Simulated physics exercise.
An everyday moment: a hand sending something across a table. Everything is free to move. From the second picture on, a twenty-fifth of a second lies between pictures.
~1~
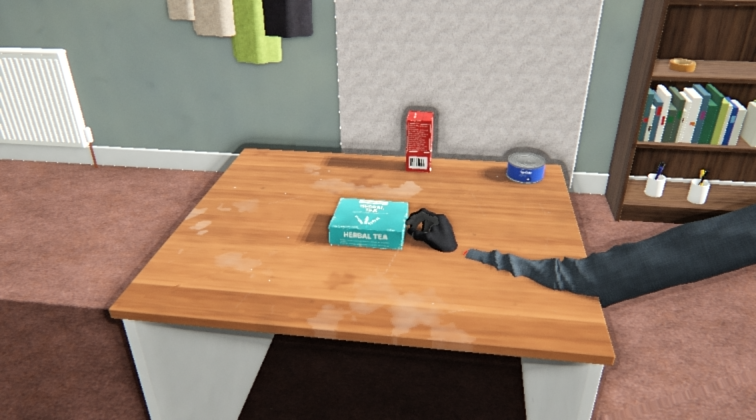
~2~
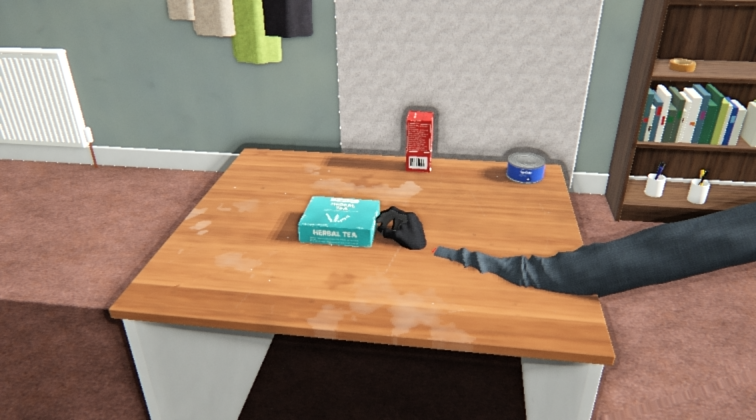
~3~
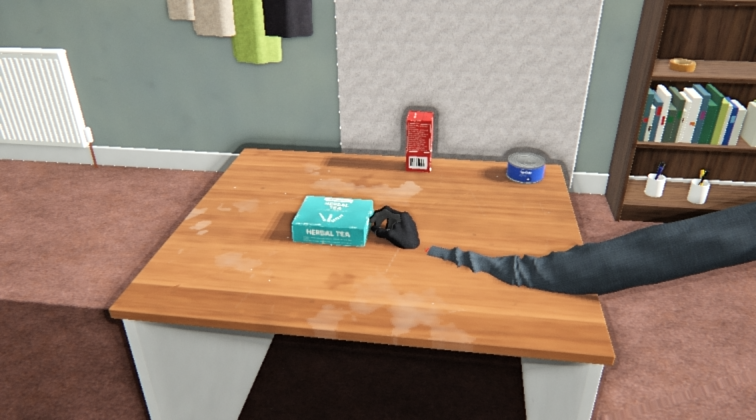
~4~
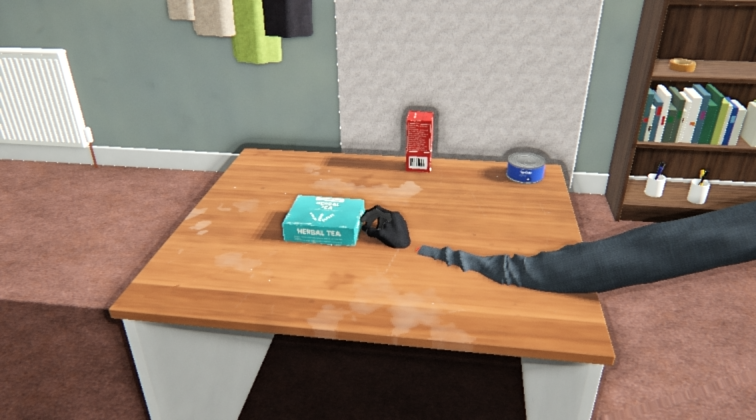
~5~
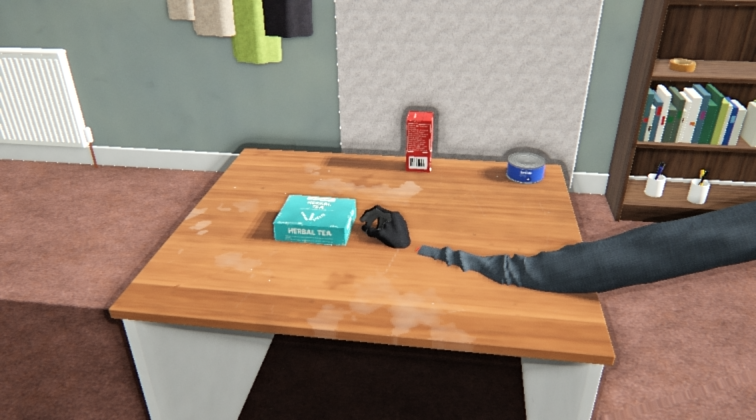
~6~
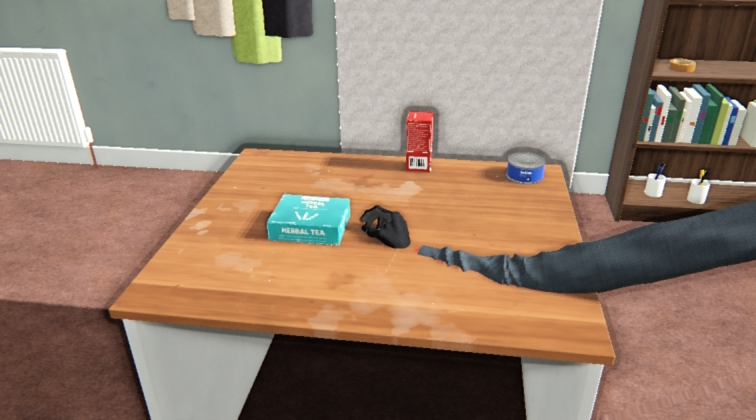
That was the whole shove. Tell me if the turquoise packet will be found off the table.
The turquoise packet remains on top.
Then, 0.80 s later than the last frame, turquoise packet moved a little near (305, 219).
Then, 2.60 s later than the last frame, turquoise packet resting near (305, 219).
When it is over, moved from the start, turquoise packet. End places, in pixels of the last picture, turquoise packet near (305, 219).
